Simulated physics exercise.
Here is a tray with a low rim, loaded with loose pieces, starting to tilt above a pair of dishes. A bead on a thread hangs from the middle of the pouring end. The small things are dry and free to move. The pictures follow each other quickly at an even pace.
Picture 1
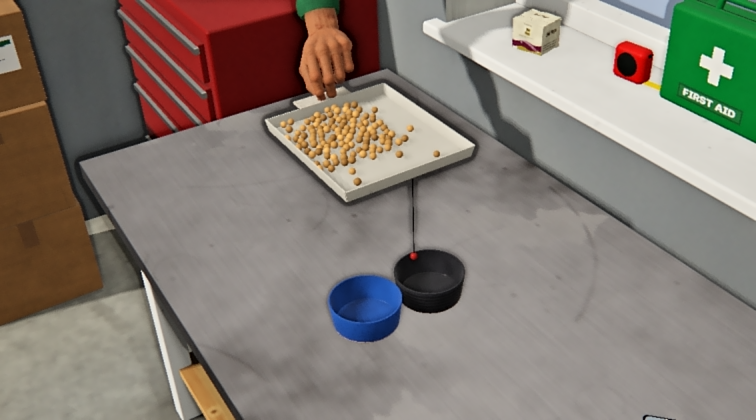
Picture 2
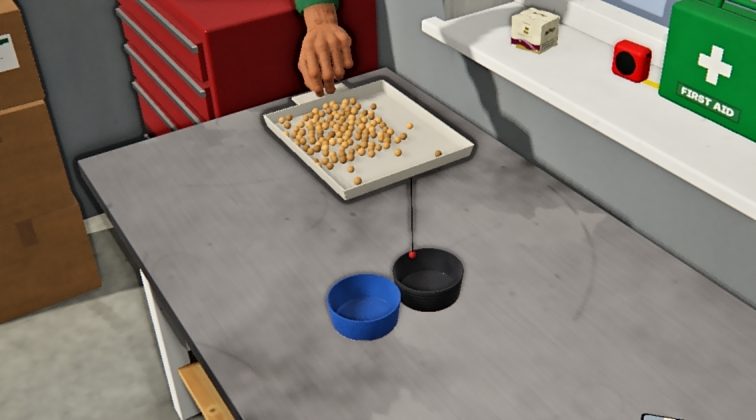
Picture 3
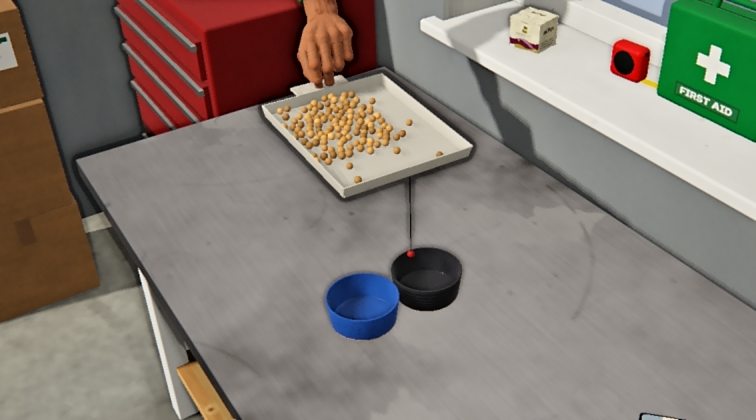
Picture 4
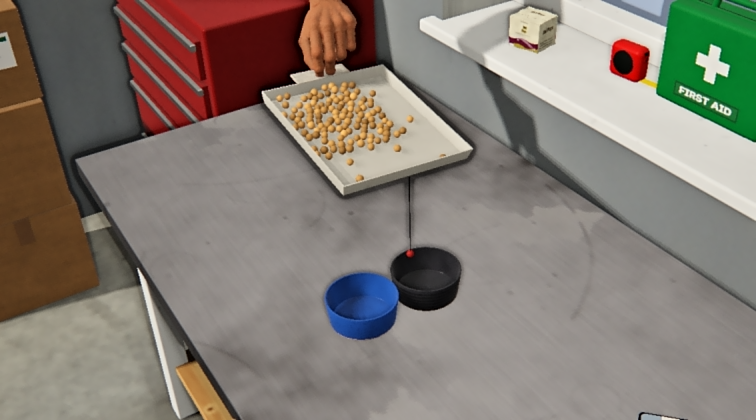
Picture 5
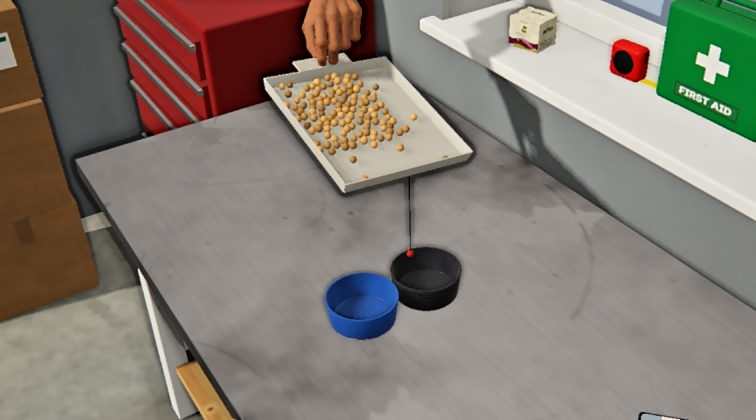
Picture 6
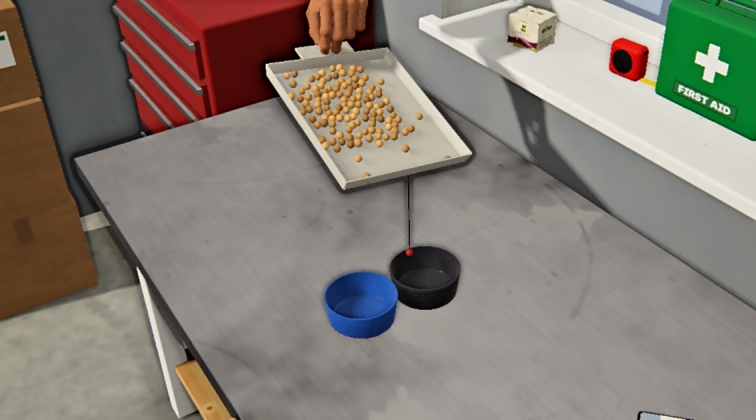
A hand tilts a white tray of round wooden beads above blue and black dishes.
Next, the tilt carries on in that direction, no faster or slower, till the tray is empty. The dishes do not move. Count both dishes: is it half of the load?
The two hold only the smaller part of the load.
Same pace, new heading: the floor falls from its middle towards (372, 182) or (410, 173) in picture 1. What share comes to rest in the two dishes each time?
About 80 and 40 per cent.
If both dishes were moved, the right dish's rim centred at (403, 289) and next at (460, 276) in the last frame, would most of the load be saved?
First the smaller part, then less than half.
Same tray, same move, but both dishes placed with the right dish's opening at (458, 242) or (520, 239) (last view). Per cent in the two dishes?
Roughly 70 per cent, and 60 per cent.
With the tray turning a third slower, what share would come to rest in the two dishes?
Some 10 per cent.
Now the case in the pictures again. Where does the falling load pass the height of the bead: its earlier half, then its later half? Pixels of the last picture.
The first part at (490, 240); the rest at (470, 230).
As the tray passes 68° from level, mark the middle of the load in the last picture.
Roughly at (459, 174).
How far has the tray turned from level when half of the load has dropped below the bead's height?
Roughly 85°.
Just after the last frame, tray tipped steeply; roughly half on the tray; just a few in the right dish; roughly a quarter outside both; roughly a quarter in the air.
A moment on, tray tipped past a quarter turn; just a few on the tray; just a few in the left dish; just a few in the right dish; the larger part outside both; about a tenth in the air.
Further on, tray tipped past a quarter turn; just a few in the left dish; just a few in the right dish; almost all outside both.
When it is over, tray tipped past a quarter turn; just a few in the left dish; just a few in the right dish; almost all outside both.
